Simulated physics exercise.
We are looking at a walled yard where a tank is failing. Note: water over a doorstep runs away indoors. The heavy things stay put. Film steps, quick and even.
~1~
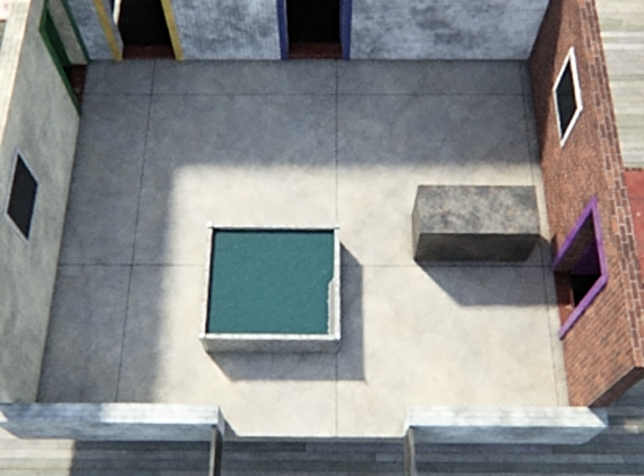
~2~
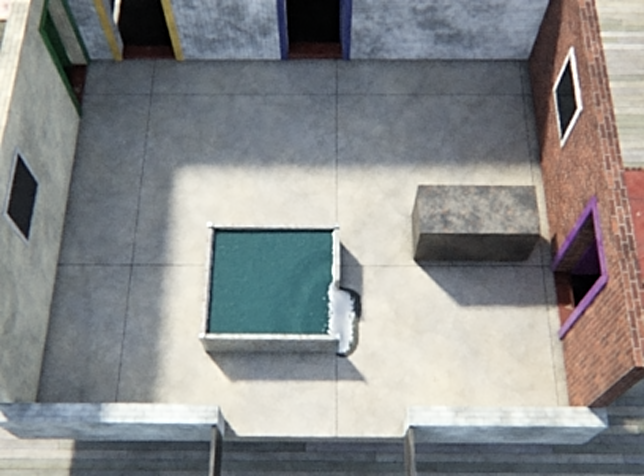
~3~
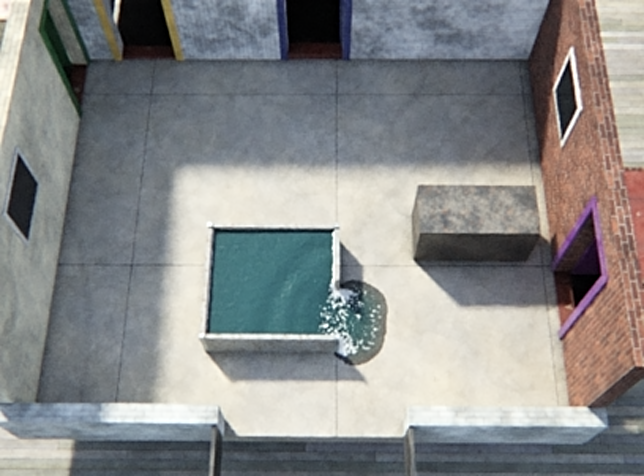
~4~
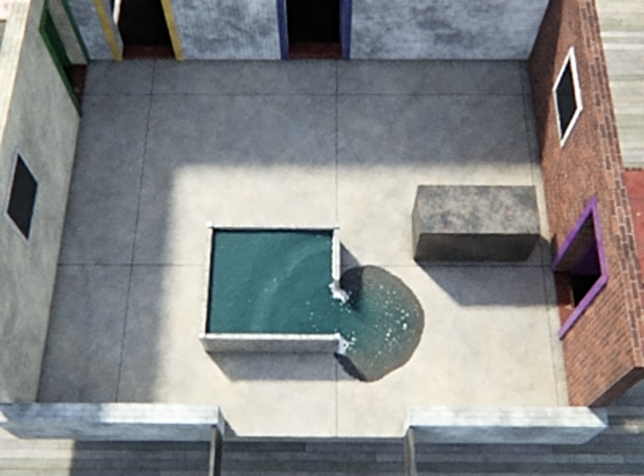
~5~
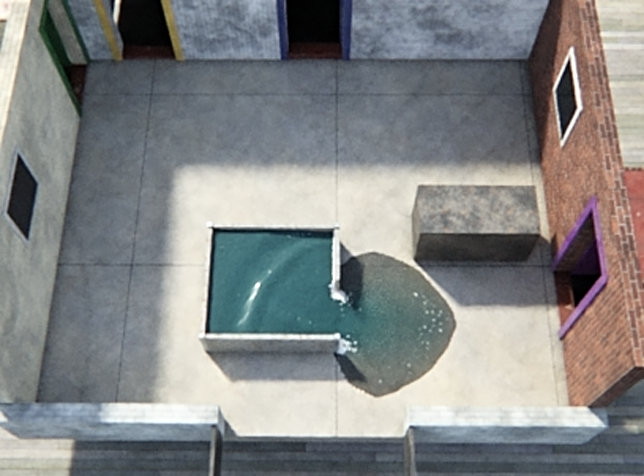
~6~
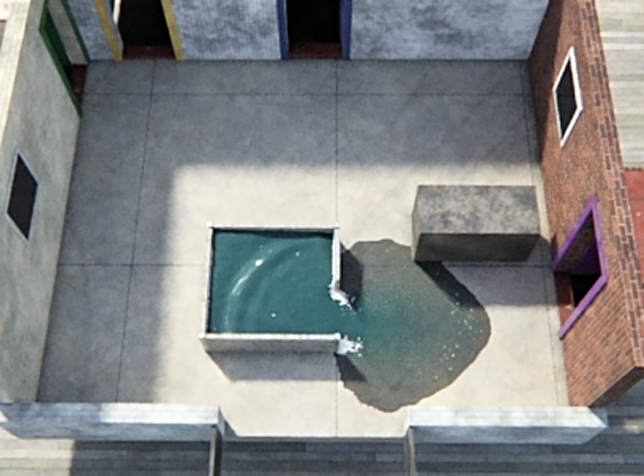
In a walled yard, water pours from a tank's right side and spreads across the floor.
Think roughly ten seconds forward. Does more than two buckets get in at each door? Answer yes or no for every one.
Purple door: Yes, blue door: No, green door: No, yellow door: No.
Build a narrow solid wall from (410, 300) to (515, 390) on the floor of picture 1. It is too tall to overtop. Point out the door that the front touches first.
It's the purple one.
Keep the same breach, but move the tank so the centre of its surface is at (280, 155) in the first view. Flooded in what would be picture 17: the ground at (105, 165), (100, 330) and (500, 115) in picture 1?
One after the other: Untouched, untouched, reached.
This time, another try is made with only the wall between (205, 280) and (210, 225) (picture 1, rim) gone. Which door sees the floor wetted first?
The one in green.
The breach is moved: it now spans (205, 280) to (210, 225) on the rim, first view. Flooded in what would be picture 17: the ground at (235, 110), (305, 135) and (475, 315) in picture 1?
Untouched, untouched, untouched.
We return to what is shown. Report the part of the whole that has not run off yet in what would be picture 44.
82 % or so.
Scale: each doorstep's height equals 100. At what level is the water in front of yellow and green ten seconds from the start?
First 0 percent, then 0 percent.
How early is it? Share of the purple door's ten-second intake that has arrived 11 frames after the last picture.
Close to 15 out of every hundred.
A moment on, water covers 15 % of the floor; the purple door wet at the sill, nothing in, the blue door not reached, the green door not reached, the yellow door not reached.
Next, water covers 20 % of the floor; the purple door over two buckets in, the blue door not reached, the green door not reached, the yellow door not reached.
Then, water covers 20 % of the floor; the purple door far over two buckets in, the blue door not reached, the green door not reached, the yellow door not reached.
Later, water covers 25 % of the floor; the purple door far over two buckets in, the blue door not reached, the green door not reached, the yellow door not reached.
In the end, water covers 40 % of the floor; the purple door far over two buckets in, the blue door wet at the sill, nothing in, the green door not reached, the yellow door not reached.
